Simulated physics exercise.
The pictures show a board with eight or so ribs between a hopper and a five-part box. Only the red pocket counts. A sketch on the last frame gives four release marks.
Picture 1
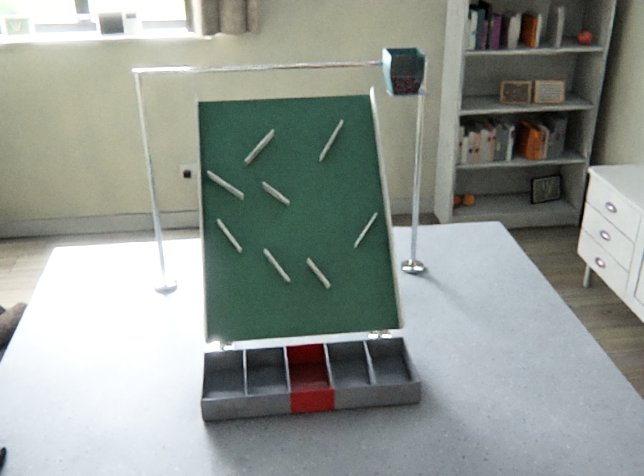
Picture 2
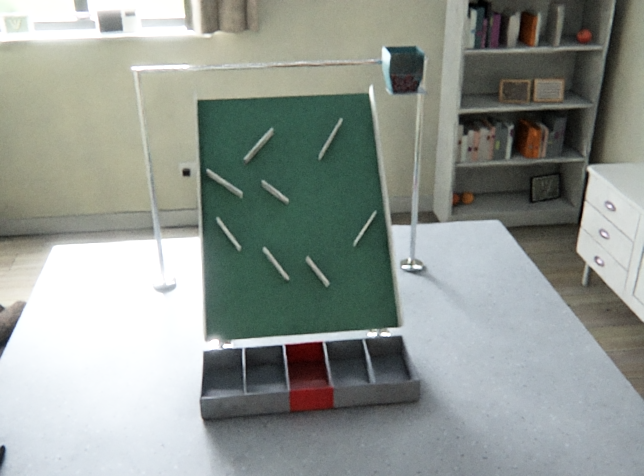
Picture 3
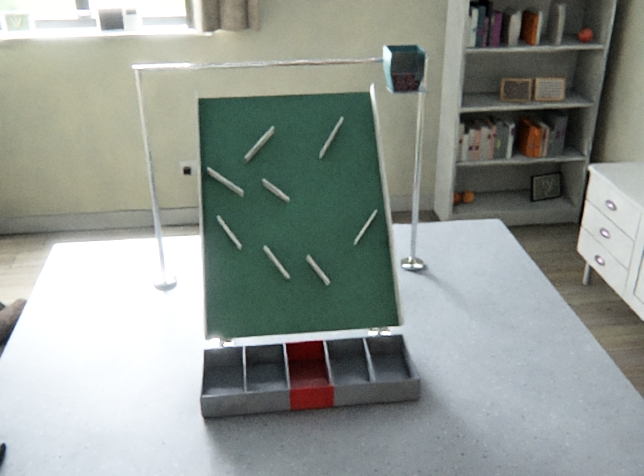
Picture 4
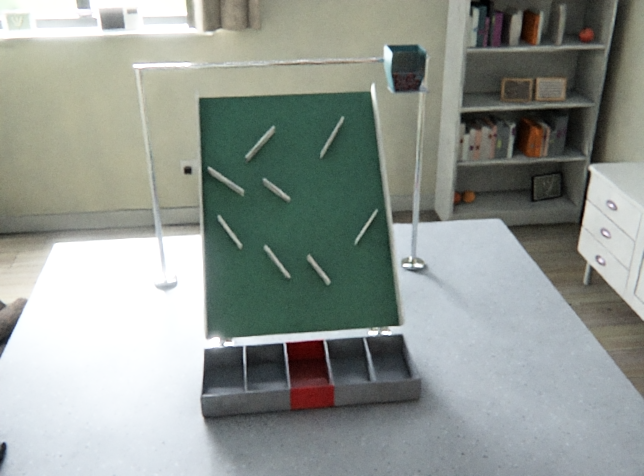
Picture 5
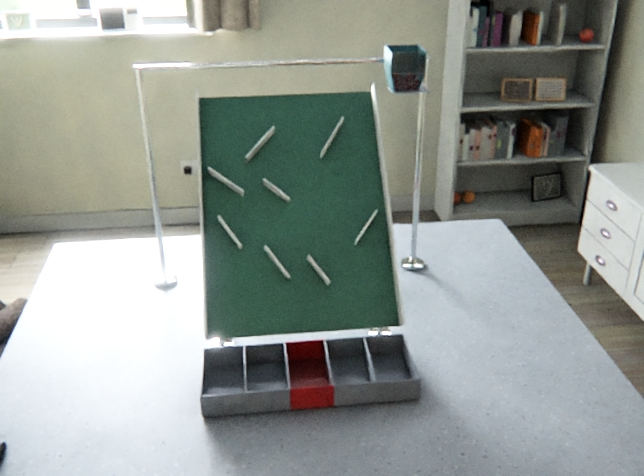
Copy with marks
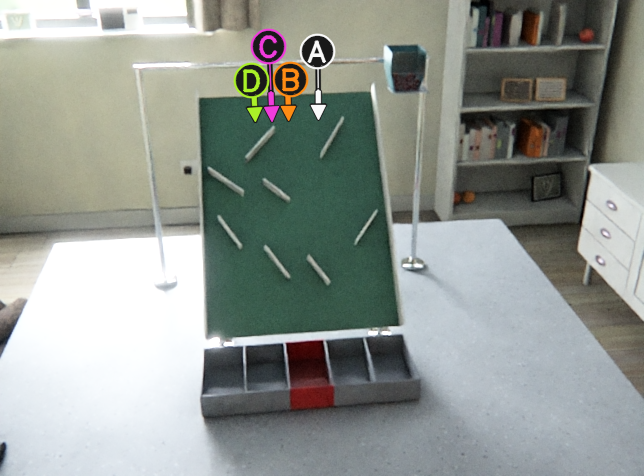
A green board with pale slanted ribs stands upright on a light grey table, seen from the front and slightly above, in a room with a window at the left and bookshelves at the right. A grey tray of five compartments, the middle one red, sits at its foot, and a small dark container hangs from a metal frame at upper right. The container shifts very slightly on the rail, while the board, tray and view stay practically still.
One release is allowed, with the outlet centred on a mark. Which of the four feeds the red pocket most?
It is A.
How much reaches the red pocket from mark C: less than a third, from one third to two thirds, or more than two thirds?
Mark C gives less than a third.
On the marked copy, mark A meets the board at (318, 114); mark B meets the board at (288, 115); mark C meets the board at (271, 115); mark D meets the board at (255, 116).
Choosing A, about two thirds in the red pocket, about a third in other pockets.
Choosing B, about a quarter in the red pocket, most in other pockets.
Choosing C, a small part in the red pocket, most in other pockets, a stray few outside the box.
Choosing D, a small part in the red pocket, most in other pockets.
